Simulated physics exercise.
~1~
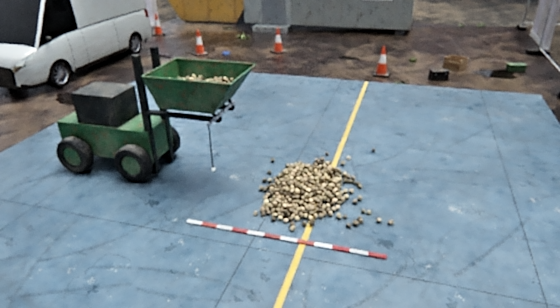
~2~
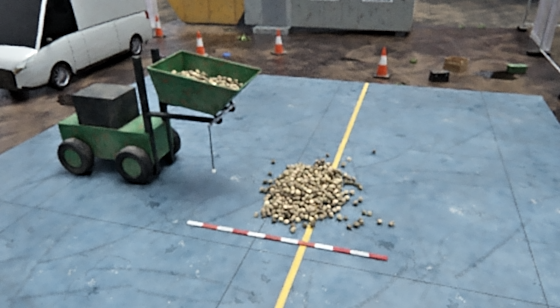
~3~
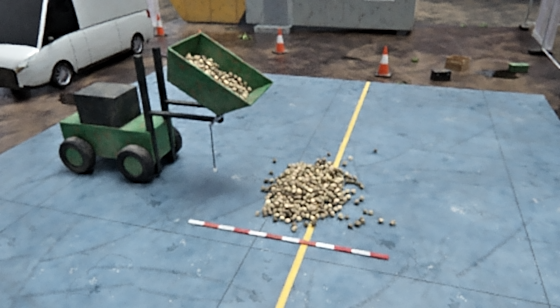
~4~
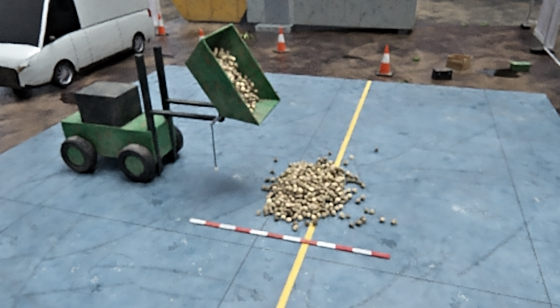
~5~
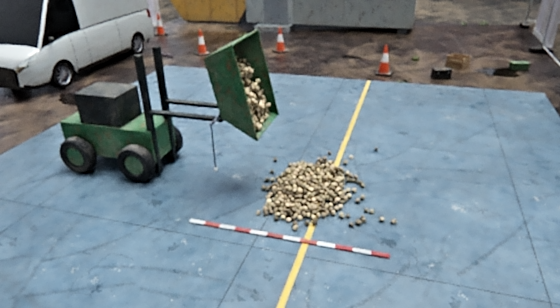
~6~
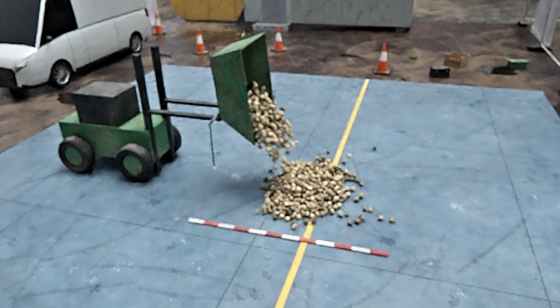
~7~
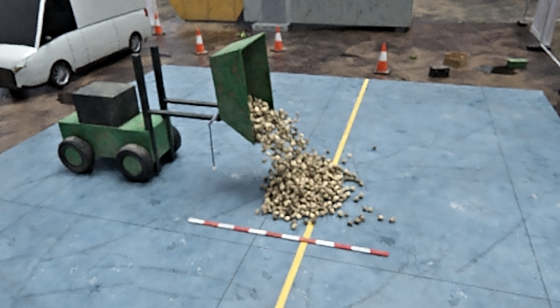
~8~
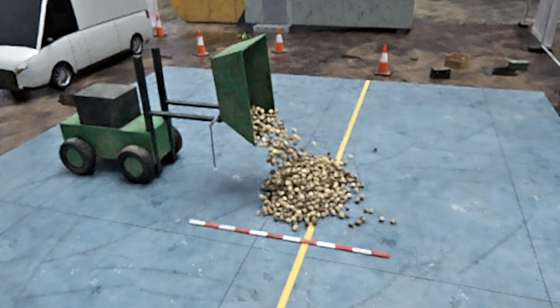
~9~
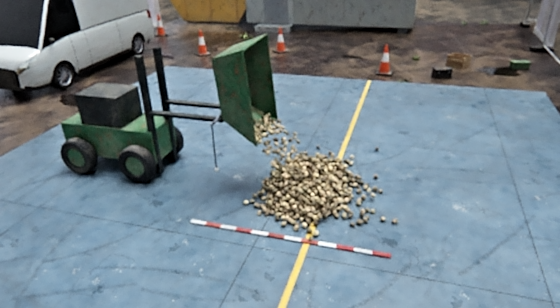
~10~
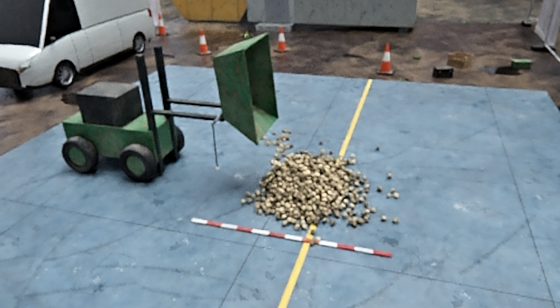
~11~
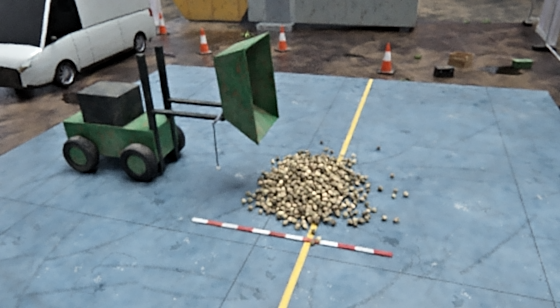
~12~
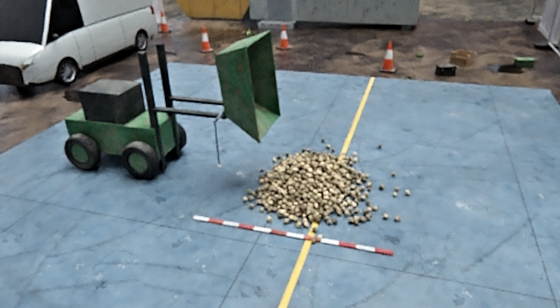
The footage shows a green fork truck on a blue floor tilting its raised skip forward until it stands nearly upright, pouring pale stones onto an existing pile beside a yellow line. The skip ends empty and still tilted, with the enlarged heap lying mostly left of the line.
